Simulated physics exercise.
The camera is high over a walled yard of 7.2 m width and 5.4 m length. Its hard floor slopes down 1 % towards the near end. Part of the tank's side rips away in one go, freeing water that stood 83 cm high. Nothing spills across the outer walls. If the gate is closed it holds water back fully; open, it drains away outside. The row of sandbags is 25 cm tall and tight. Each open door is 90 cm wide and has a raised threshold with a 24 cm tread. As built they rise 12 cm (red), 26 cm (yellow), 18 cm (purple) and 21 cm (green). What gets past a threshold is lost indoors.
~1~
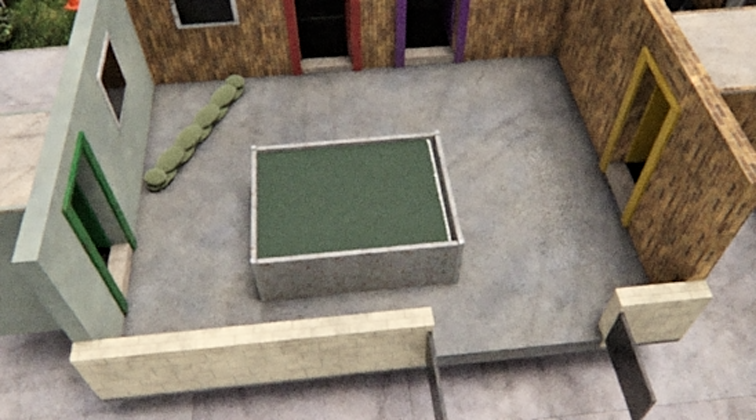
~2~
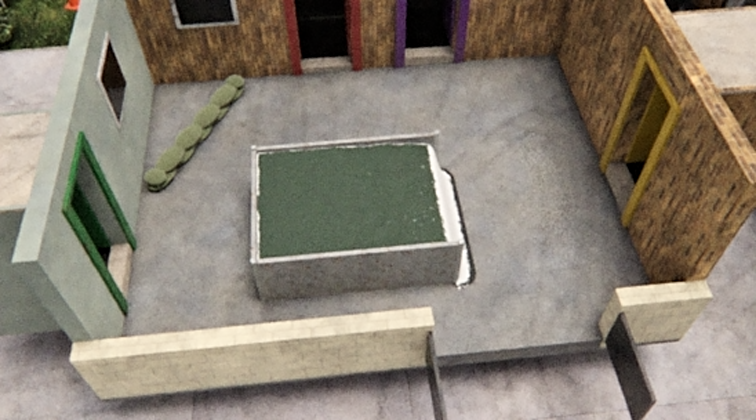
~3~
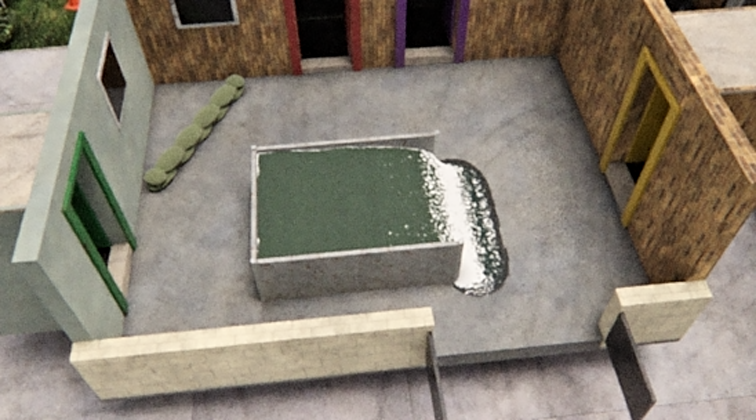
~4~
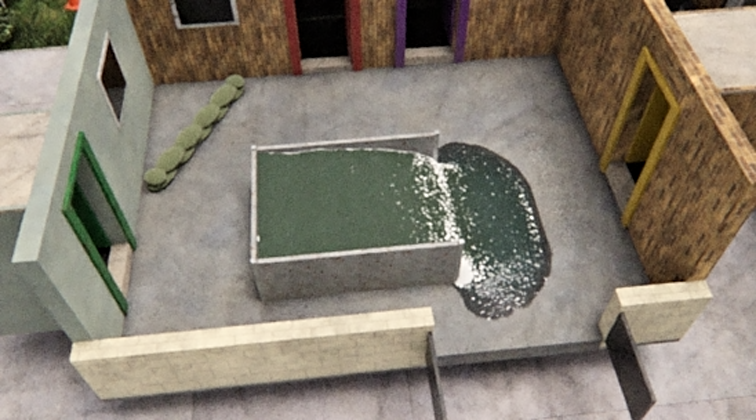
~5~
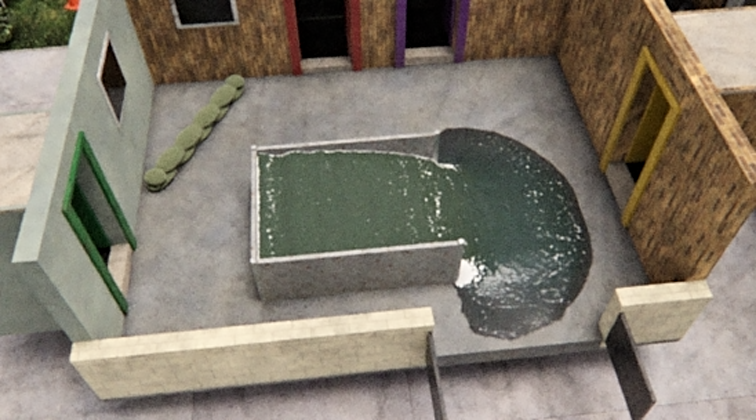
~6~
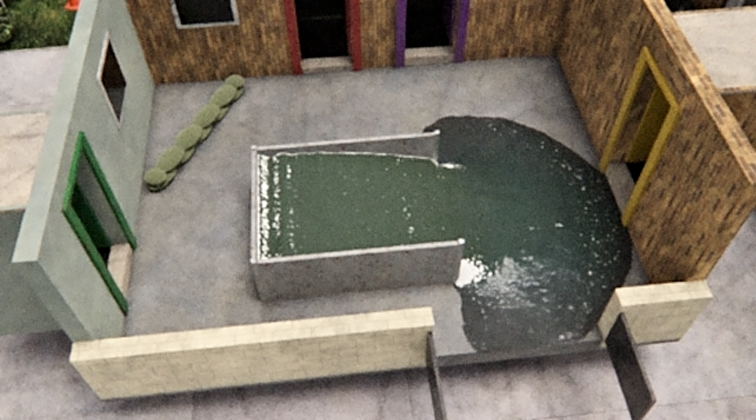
Green water pours from the right side of a raised rectangular tank in a walled yard as that side gives way, first as a white, foamy strip, then spreading in a widening dark pool across the grey floor toward the yellow-framed doorway.
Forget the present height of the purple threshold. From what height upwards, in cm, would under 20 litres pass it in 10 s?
About 10 cm.
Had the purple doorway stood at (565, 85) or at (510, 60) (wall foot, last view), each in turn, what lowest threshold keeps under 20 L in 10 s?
Roughly 23 and 28 cm.
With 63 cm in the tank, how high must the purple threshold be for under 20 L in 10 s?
Then roughly 7.0 cm.
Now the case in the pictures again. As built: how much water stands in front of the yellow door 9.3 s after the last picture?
Roughly 7.0 cm deep.
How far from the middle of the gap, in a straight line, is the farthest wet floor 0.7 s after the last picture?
Some 3.6 m out.
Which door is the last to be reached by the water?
It is the green one.
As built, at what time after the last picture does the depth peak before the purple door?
Around 4.0 s.
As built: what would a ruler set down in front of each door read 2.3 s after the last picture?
In cm: Red 0, yellow 36, purple 9, green 0.
Then, 0.7 s after the last picture water covers 30 % of the floor, deepest (52 cm) near (651, 317); it has not reached the purple door.
Then, 2.3 s after the last picture water covers 40 % of the floor, deepest (40 cm) near (651, 317); 9 cm at the purple door, 0 litres in over its 18 cm threshold.
Then, 9.3 s after the last picture water covers 95 % of the floor, deepest (18 cm) near (133, 370); 5 cm at the purple door, 0 litres in over its 18 cm threshold.
At the purple door as built, the water peaked near 16 cm, 3.9 s after the last picture.
With a threshold of 8.5 cm, 31 litres would have come in within the 10 s; with 11.5 cm, 10 litres. So under 20 litres takes about 10 cm.
